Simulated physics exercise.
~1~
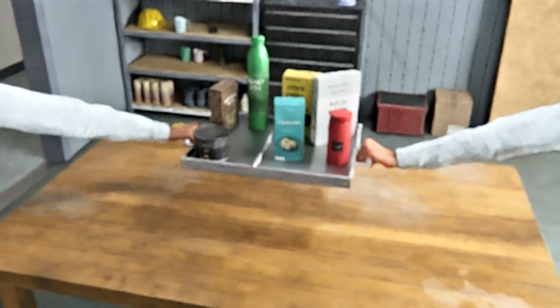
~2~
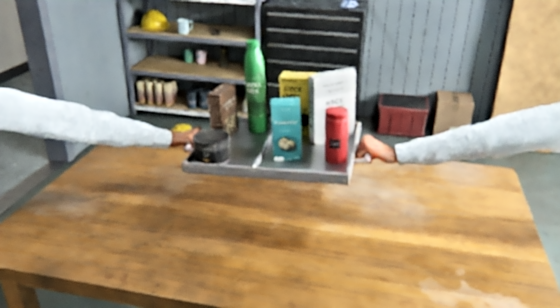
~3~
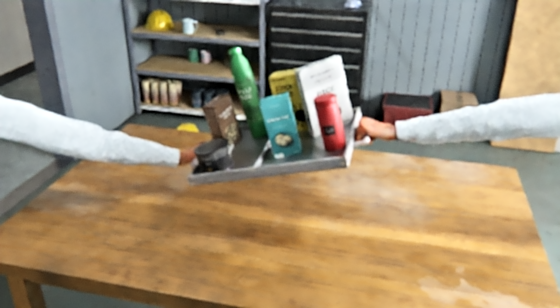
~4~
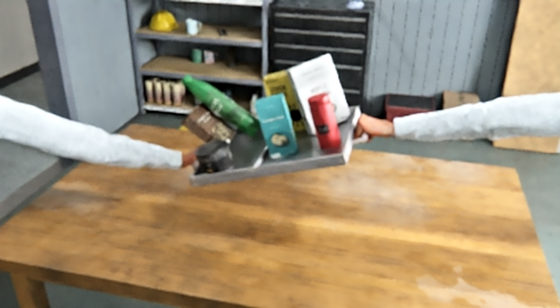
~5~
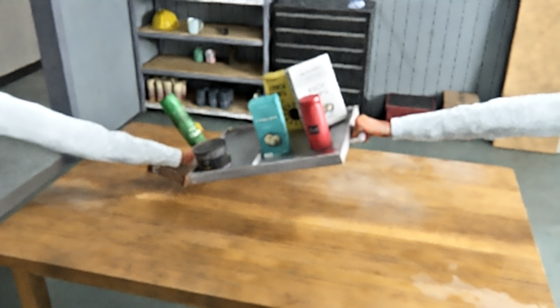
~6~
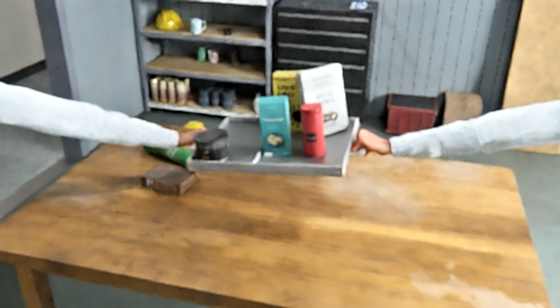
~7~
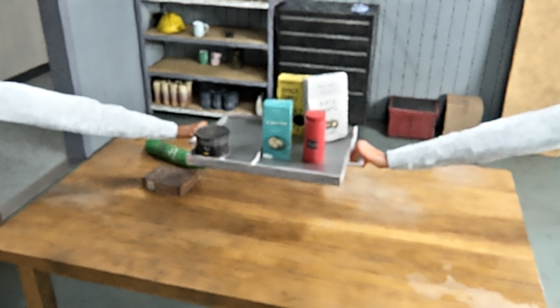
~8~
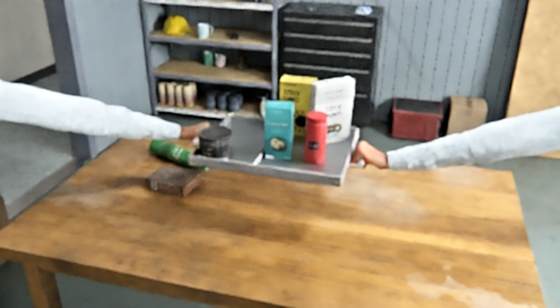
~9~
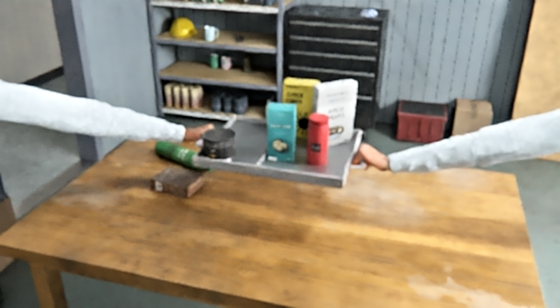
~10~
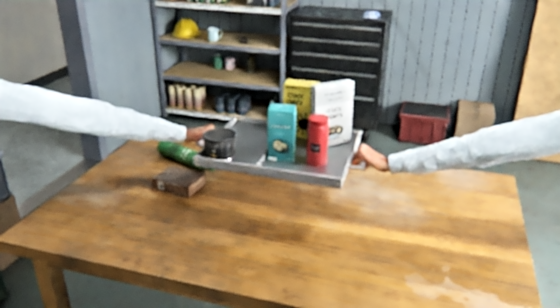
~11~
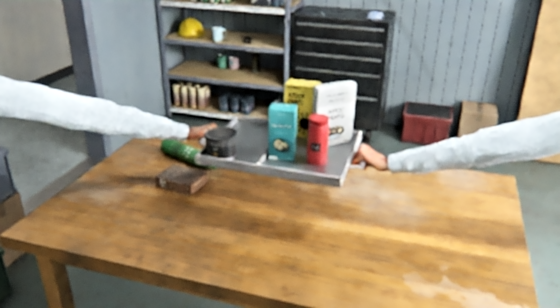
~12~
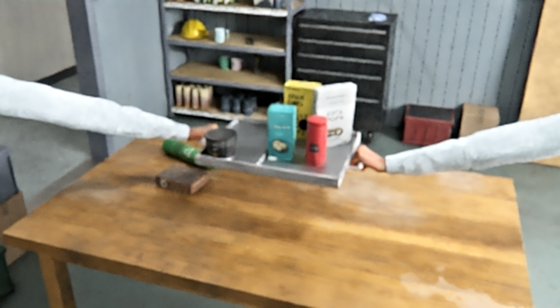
In a workshop, two hands tip a tray left, dropping a bottle and brown packet.
